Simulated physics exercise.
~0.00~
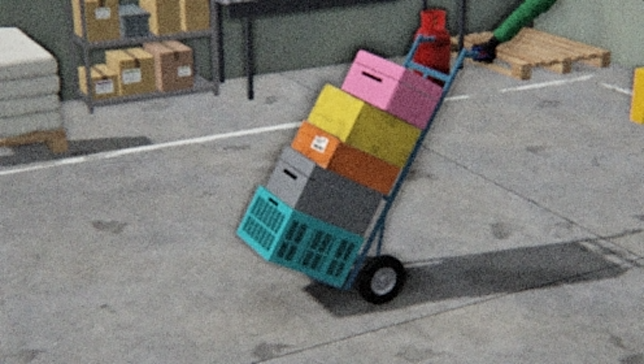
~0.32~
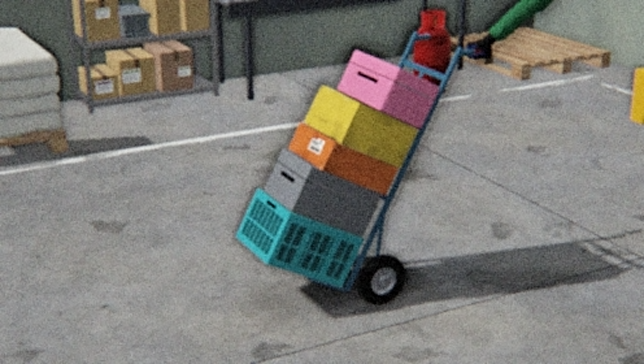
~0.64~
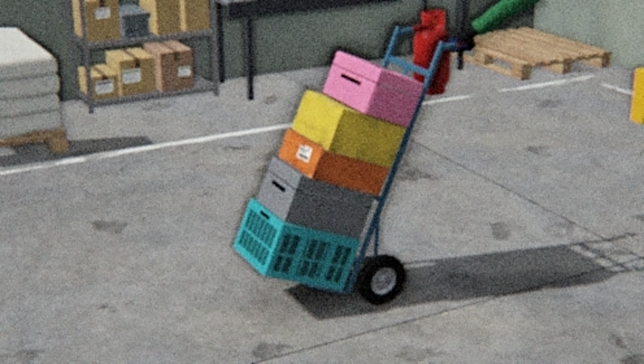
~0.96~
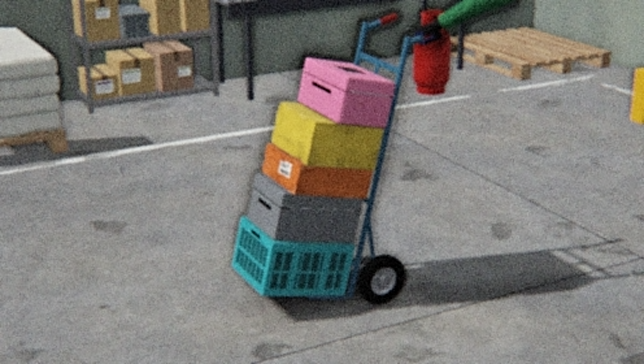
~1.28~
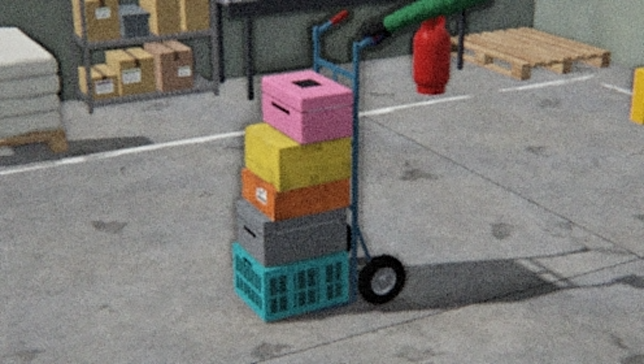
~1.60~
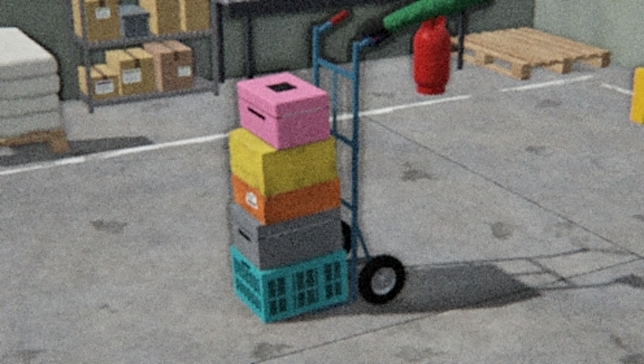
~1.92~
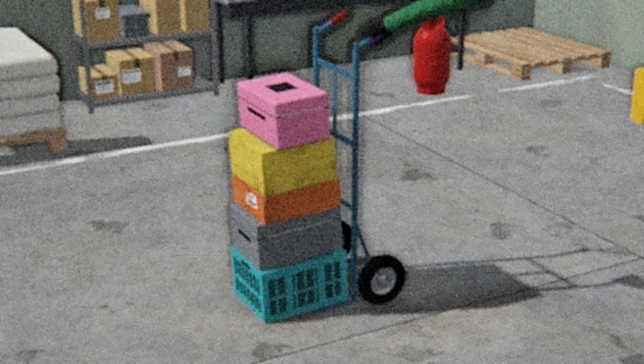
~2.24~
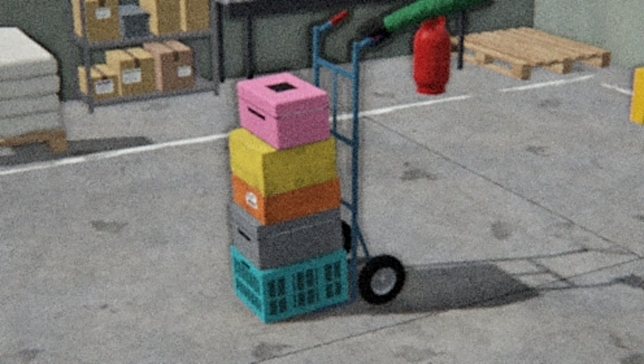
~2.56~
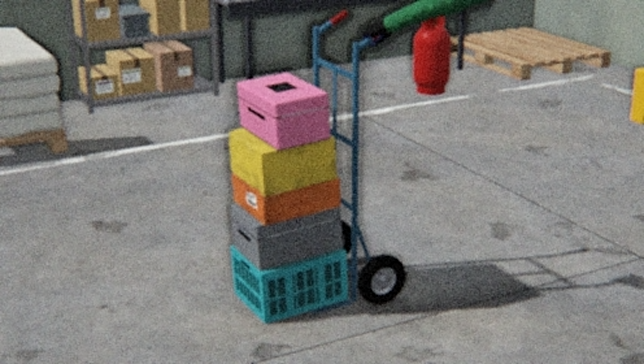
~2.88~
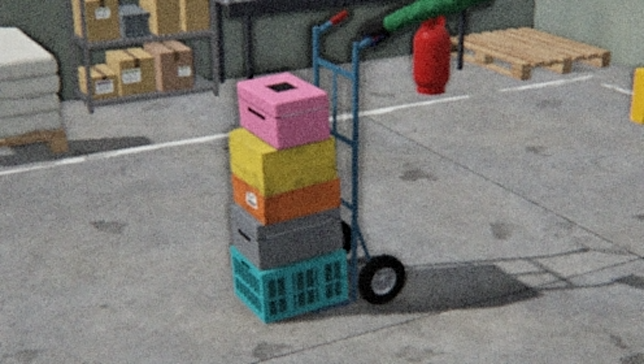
At the start, a blue sack truck leans back to the right on a concrete floor, carrying a turquoise crate, grey toolbox, orange box, yellow box and pink toolbox, stacked from bottom to top. A green-sleeved arm at the upper right holds its handle. The arm swings the truck up toward the left, slowly at first and then faster, until it stands upright. As it stops, the upper part of the stack slides left, away from the frame, the pink toolbox most clearly. Nothing falls, and the five pieces end stacked and still beside the upright truck, the hand still on the handle.
